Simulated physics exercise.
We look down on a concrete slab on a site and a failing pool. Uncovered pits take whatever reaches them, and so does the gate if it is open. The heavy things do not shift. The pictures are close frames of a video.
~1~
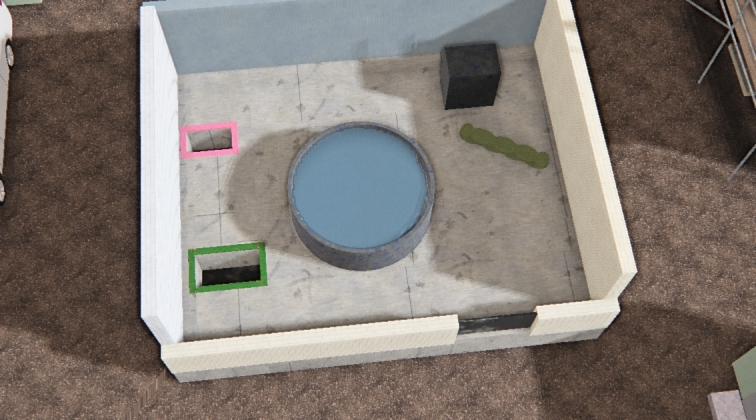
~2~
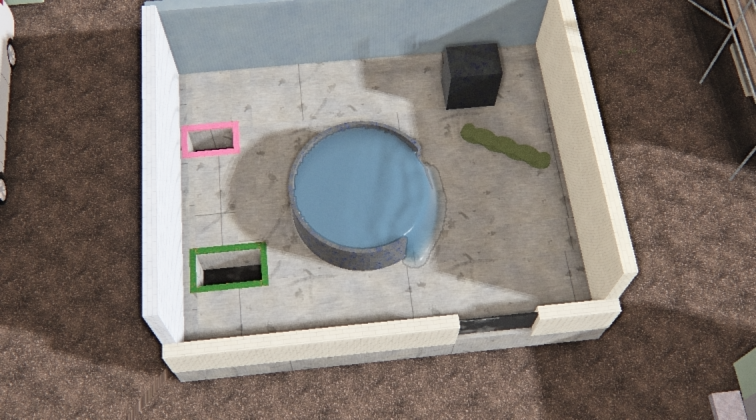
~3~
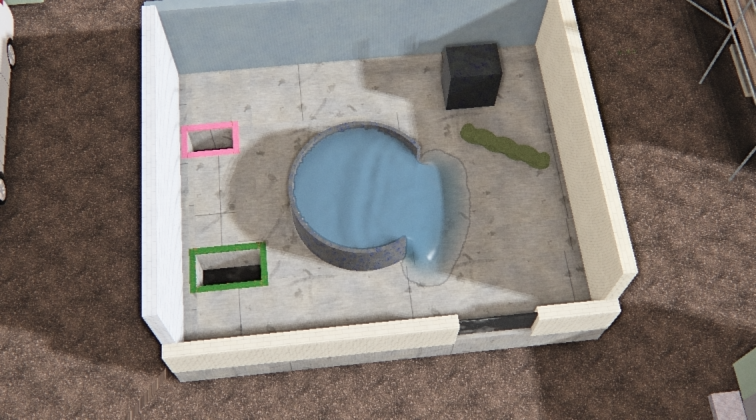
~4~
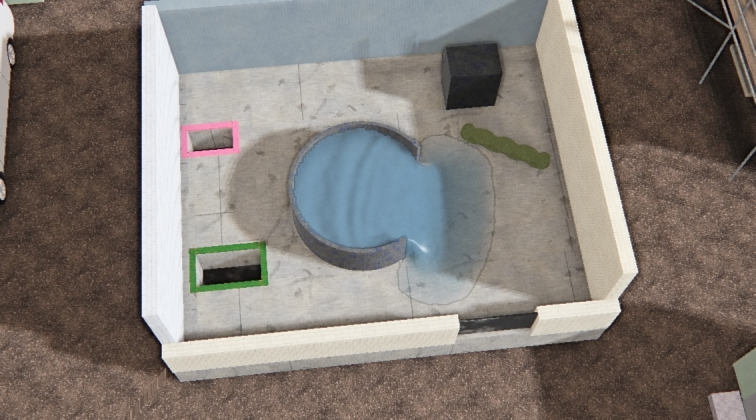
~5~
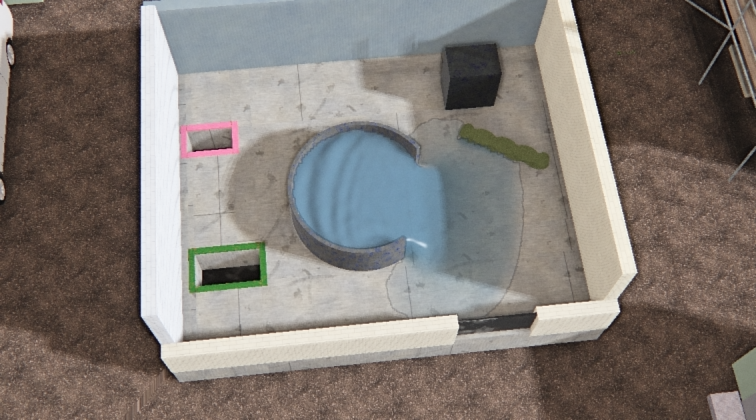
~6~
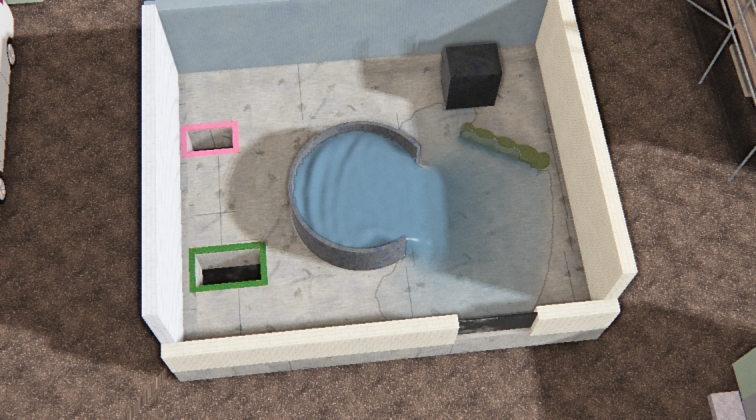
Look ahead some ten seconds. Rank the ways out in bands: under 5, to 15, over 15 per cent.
In the end: The gate takes under 5 %; the green pit takes over 15 %; the pink pit takes from 5 to 15 %.
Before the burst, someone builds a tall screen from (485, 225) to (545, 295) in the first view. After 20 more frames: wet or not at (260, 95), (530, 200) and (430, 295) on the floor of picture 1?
In turn: No water, covered, under water.
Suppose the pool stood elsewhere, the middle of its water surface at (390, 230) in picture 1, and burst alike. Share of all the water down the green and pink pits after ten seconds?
Roughly, in per cent: Green 6, pink 15.
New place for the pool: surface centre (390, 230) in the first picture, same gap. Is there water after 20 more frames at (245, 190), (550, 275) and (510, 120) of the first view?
In turn: Dry, awash, flooded.
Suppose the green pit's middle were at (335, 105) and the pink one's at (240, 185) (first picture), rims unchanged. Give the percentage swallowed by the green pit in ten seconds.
Parts in a hundred: Green 8.
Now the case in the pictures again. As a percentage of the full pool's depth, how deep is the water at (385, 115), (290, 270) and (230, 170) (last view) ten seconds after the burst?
In that order: 8, 4 and 4 per cent.
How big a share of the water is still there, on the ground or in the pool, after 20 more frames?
Close to 100 %.
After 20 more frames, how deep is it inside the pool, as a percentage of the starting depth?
Roughly 26 per cent.
A moment on, water covers 35 % of the floor; the gate 0 %, the green pit 0 %, the pink pit 0 %.
Next, water covers 45 % of the floor; the gate 0 %, the green pit 0 %, the pink pit 0 %.
Then, water covers 55 % of the floor; the gate 0 %, the green pit 0 %, the pink pit 0 %.
Later, water covers 85 % of the floor; the gate 0 %, the green pit 5 %, the pink pit 0 %.
In the end, water covers 100 % of the floor; the gate 0 %, the green pit 19 %, the pink pit 7 %.
